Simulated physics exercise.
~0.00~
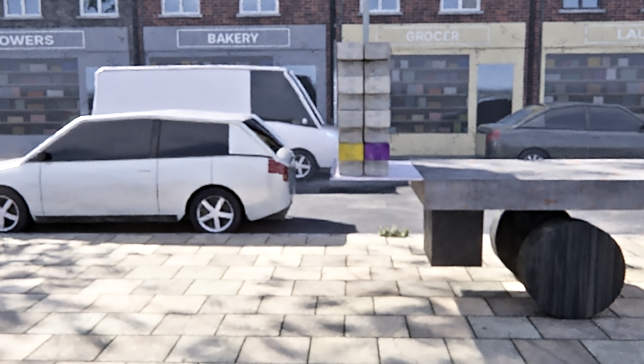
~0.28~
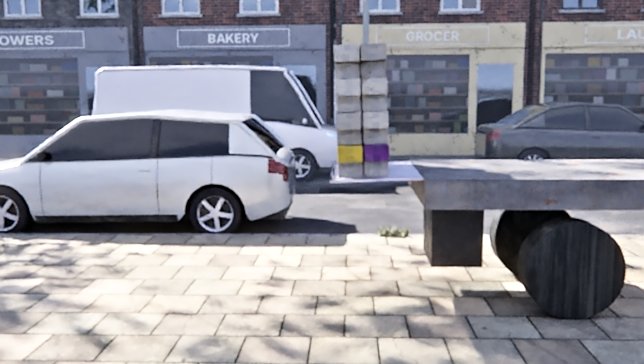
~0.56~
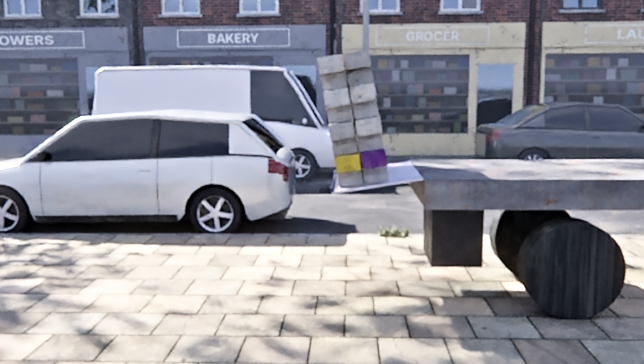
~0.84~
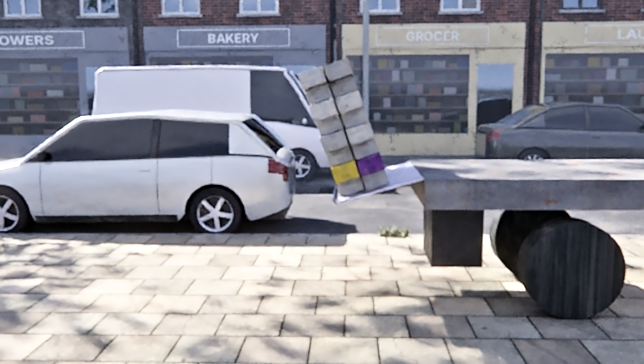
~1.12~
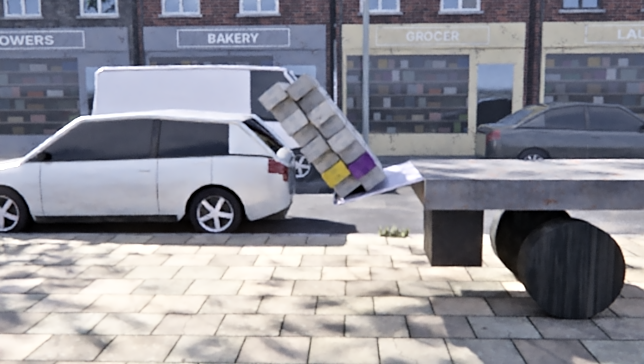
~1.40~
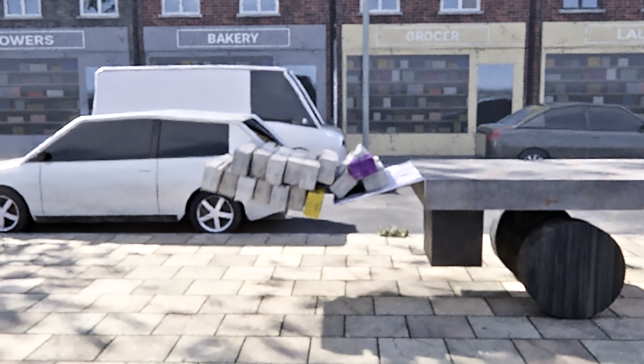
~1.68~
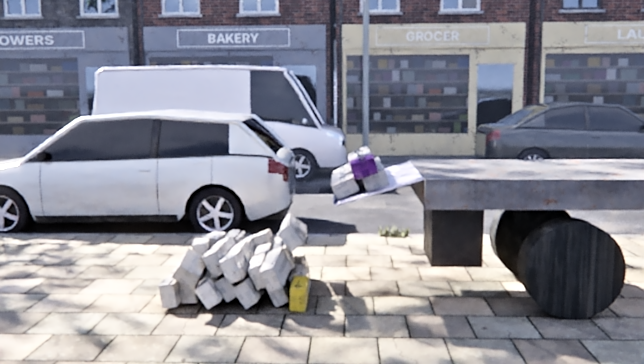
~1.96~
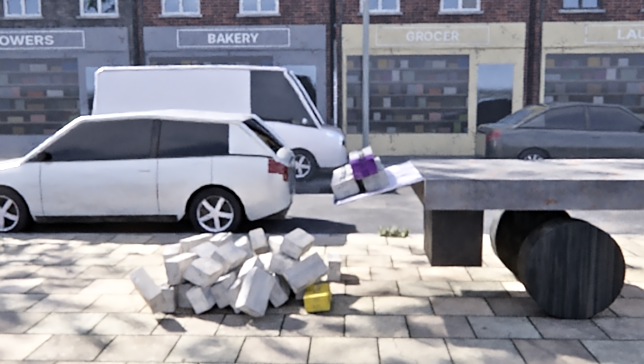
At the start, a tall stack of pale boxes, with one yellow and one purple box near its base, stands on a flap at the left end of a flat-bed beside a street of parked vehicles and shops. The flap dips down to the left, and the whole stack leans with it. The column tilts further, then topples over to the left and breaks apart. Most of the boxes, including the yellow one, drop to the paving and spread into a jumbled heap. The purple box stays on the sloping flap with a few pale ones.
